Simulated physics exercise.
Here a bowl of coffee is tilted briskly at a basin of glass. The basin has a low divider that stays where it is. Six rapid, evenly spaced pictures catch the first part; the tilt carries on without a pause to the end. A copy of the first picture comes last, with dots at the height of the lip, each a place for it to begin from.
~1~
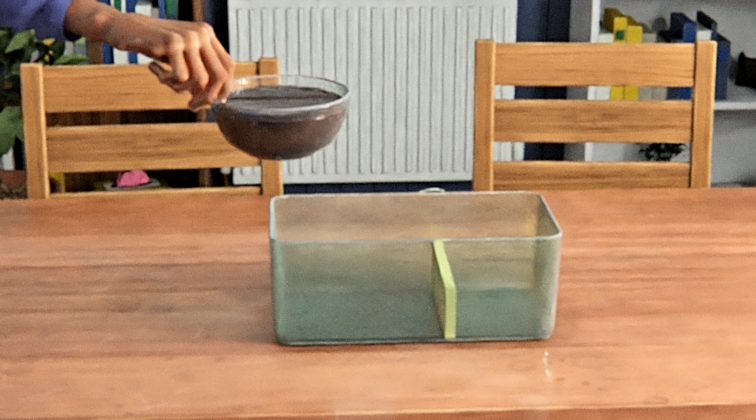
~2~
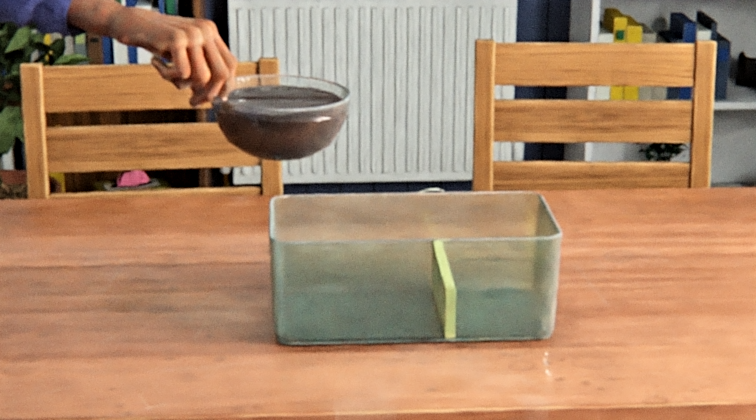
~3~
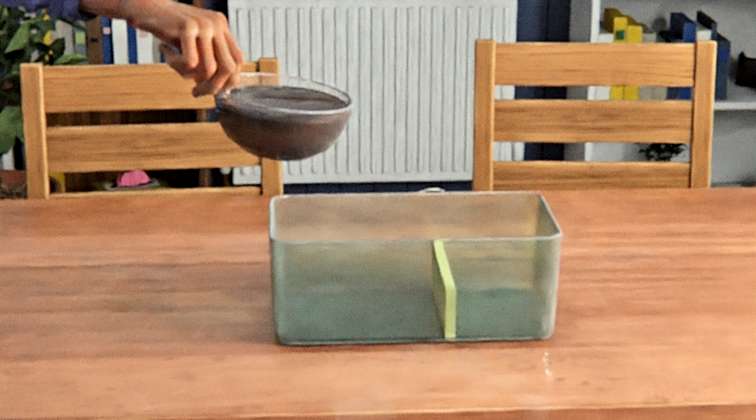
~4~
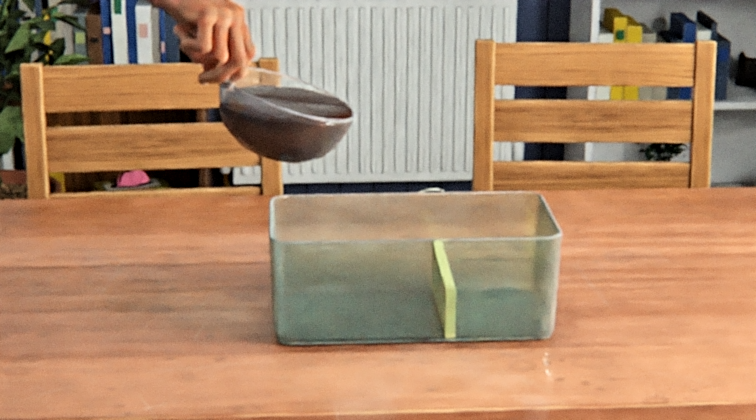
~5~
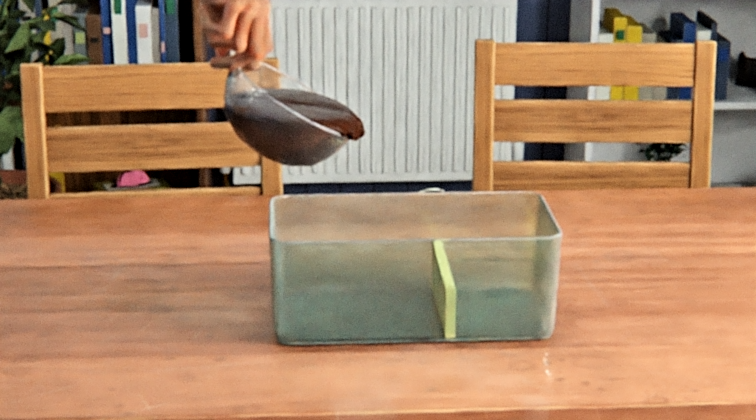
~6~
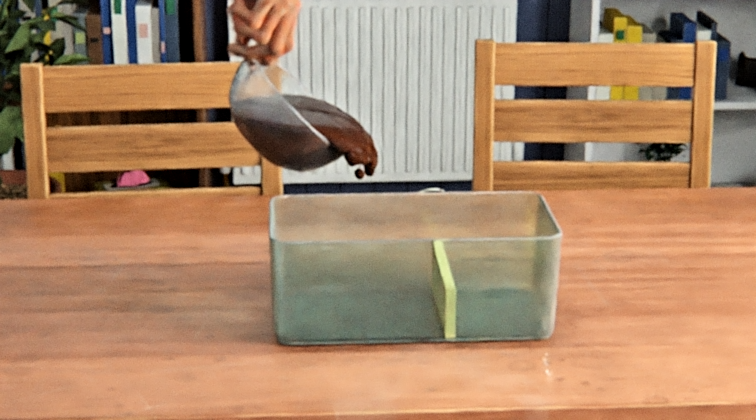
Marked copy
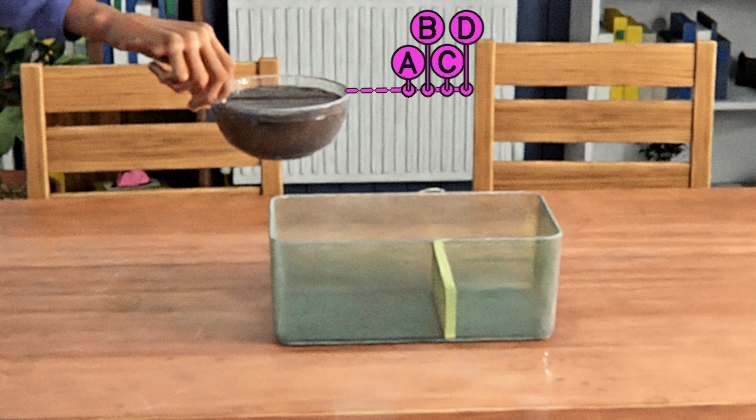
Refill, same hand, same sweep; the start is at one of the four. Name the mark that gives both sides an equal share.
I would pick dot A.
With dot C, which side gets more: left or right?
The right side.
On the marked copy, A at (408, 90); B at (427, 89); C at (447, 89); D at (466, 89).
If A is chosen, about 52 % ends left of the wall and 46 % right of it.
If B is chosen, about 34 % ends left of the wall and 64 % right of it.
If C is chosen, about 20 % ends left of the wall and 77 % right of it; 3 % is lost outside.
If D is chosen, about 15 % ends left of the wall and 83 % right of it.
